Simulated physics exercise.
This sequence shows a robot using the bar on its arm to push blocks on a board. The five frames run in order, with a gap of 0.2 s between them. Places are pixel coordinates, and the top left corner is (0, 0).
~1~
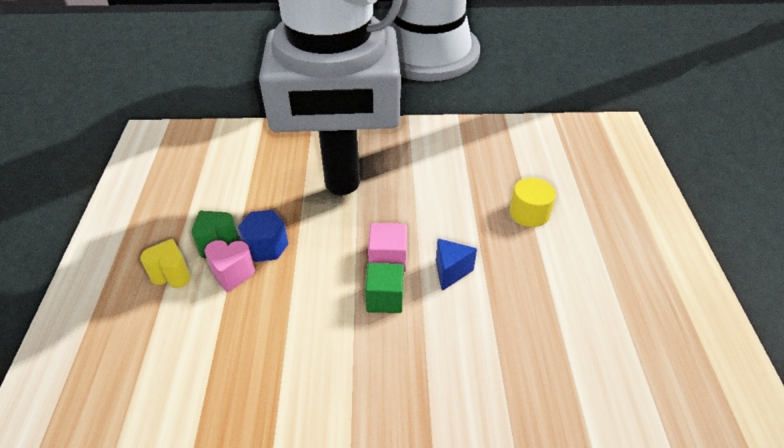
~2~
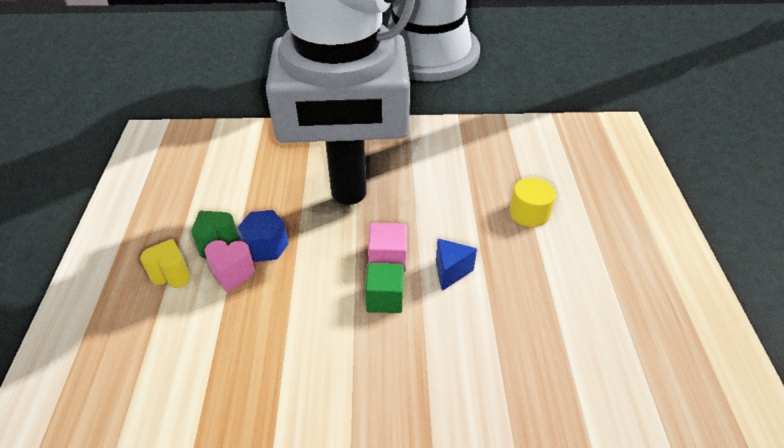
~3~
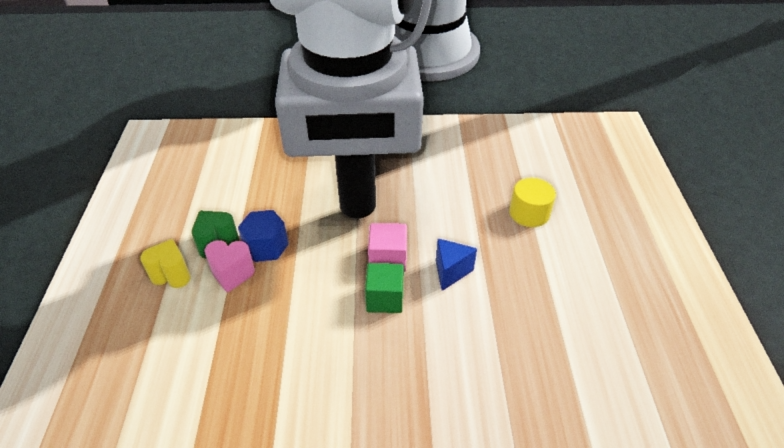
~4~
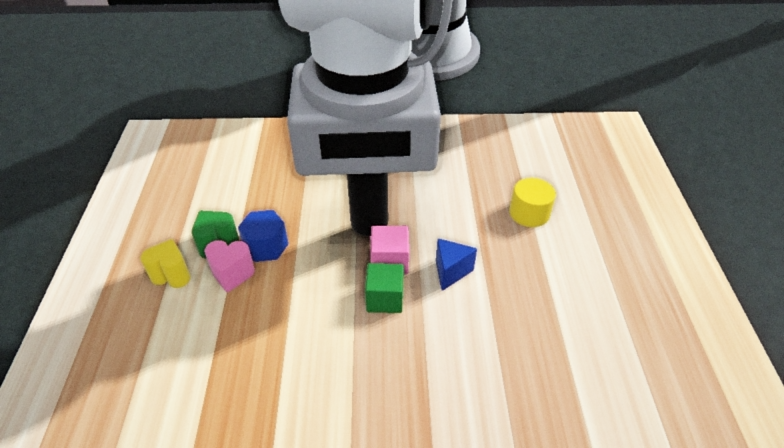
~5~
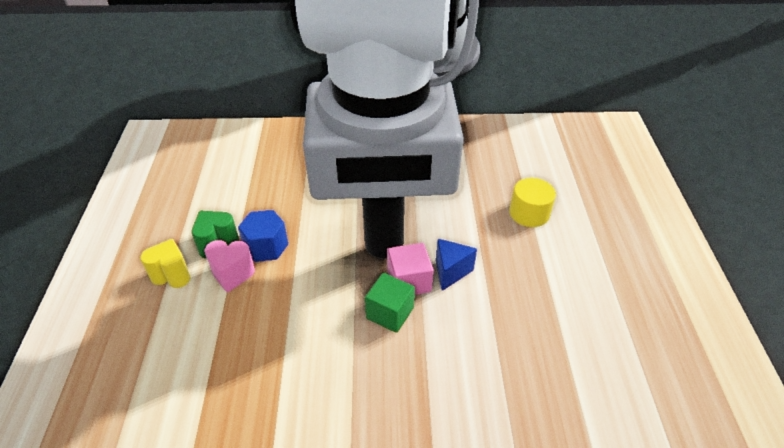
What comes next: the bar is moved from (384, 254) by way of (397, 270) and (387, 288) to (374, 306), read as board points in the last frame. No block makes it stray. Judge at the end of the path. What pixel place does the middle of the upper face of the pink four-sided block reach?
The point I'd pick in the picture is (428, 278).
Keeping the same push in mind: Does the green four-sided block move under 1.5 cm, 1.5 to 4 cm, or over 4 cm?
It moves a fair bit, 1.5 to 4 cm.
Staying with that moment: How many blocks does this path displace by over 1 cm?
I'd say two blocks get shifted by more than about 1 cm.
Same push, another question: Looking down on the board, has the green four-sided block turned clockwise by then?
No, that is not what happens.
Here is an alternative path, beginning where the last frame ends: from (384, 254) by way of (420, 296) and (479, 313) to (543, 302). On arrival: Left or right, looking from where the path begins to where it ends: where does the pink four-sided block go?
It goes toward the right-hand side.
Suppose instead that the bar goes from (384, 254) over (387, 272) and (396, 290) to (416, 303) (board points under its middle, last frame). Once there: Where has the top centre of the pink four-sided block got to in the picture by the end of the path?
Near (457, 294).
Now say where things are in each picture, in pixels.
In the first frame, tip of the bar (343, 185), middles of tops, green four-sided block (385, 276), pink four-sided block (388, 236), blue three-sided block (453, 251).
In the second frame, bar (349, 194), nothing pushed.
In the third frame, bar (358, 207), nothing pushed.
In the fourth frame, bar (370, 224), pink four-sided block (390, 238).
In the fifth frame, bar (384, 245), green four-sided block (390, 291), pink four-sided block (410, 258), blue three-sided block (453, 251).
The first path, step by step. Halfway along, bar (393, 271); green four-sided block (391, 294); pink four-sided block (428, 276), turned 35° anticlockwise.
At the end, bar (373, 298); green four-sided block (389, 316), turned 45° anticlockwise; pink four-sided block (428, 278), turned 40° anticlockwise; blue three-sided block unmoved.
